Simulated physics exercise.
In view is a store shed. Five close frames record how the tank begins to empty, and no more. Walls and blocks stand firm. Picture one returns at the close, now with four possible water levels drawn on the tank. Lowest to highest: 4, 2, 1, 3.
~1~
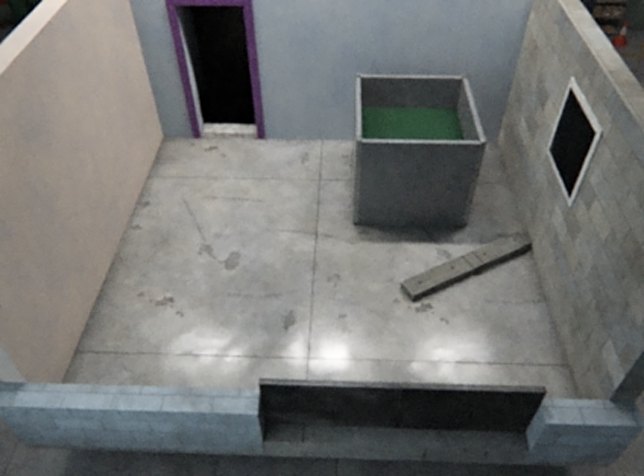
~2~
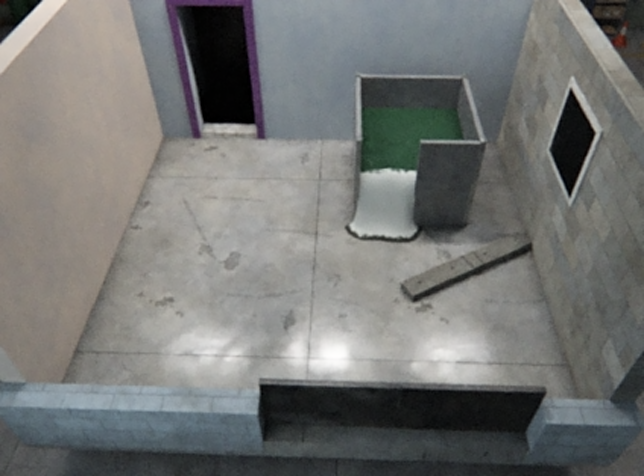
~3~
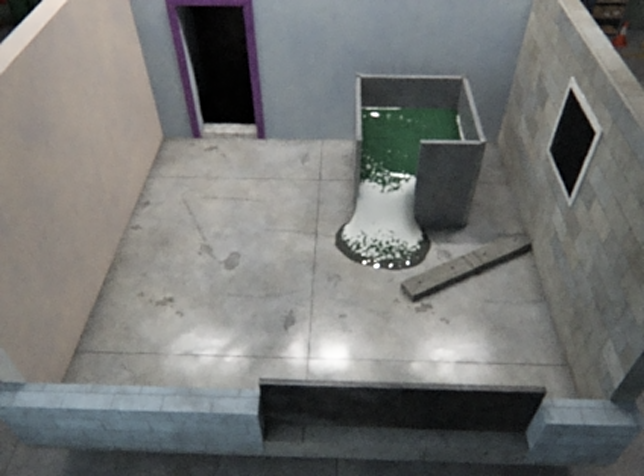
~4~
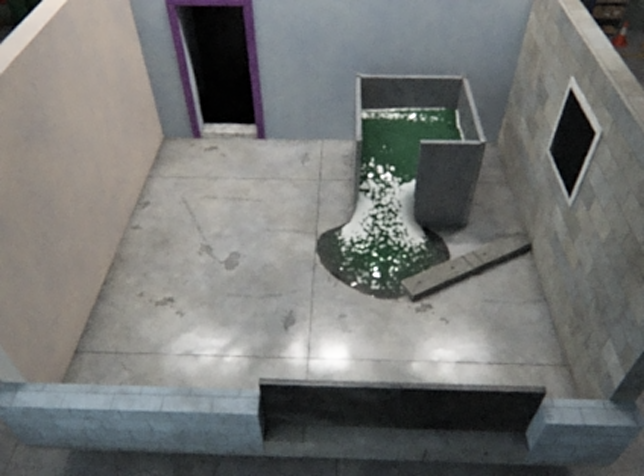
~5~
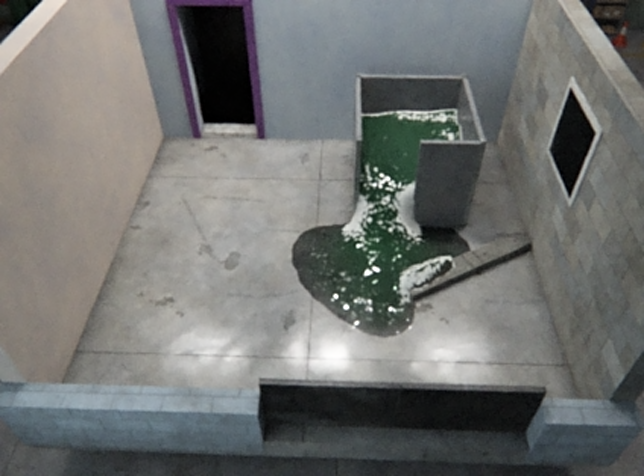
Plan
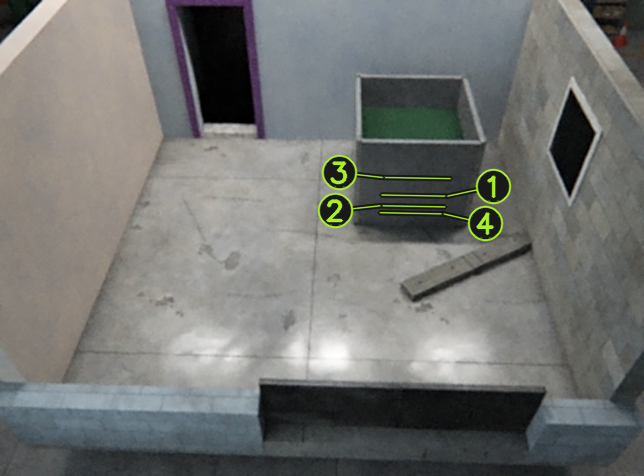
In this clip, a gate on a gray tank of green water opens inside a walled space with a purple doorway, and the water pours out with white foam, spreading across the concrete floor and reaching a plank lying nearby.
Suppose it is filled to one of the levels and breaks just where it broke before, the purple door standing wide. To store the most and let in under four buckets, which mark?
The limit is 3.
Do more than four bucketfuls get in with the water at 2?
No.
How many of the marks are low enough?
All of the four.
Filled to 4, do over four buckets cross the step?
No.
On the marked copy, 1 at (414, 195); 2 at (412, 206); 3 at (416, 178); 4 at (411, 213); from the bottom up 4, 2, 1, 3.
If 1 is chosen, nothing gets over.
If 2 is chosen, nothing gets over.
If 3 is chosen, a splash gets over, under a bucket.
If 4 is chosen, nothing gets over.
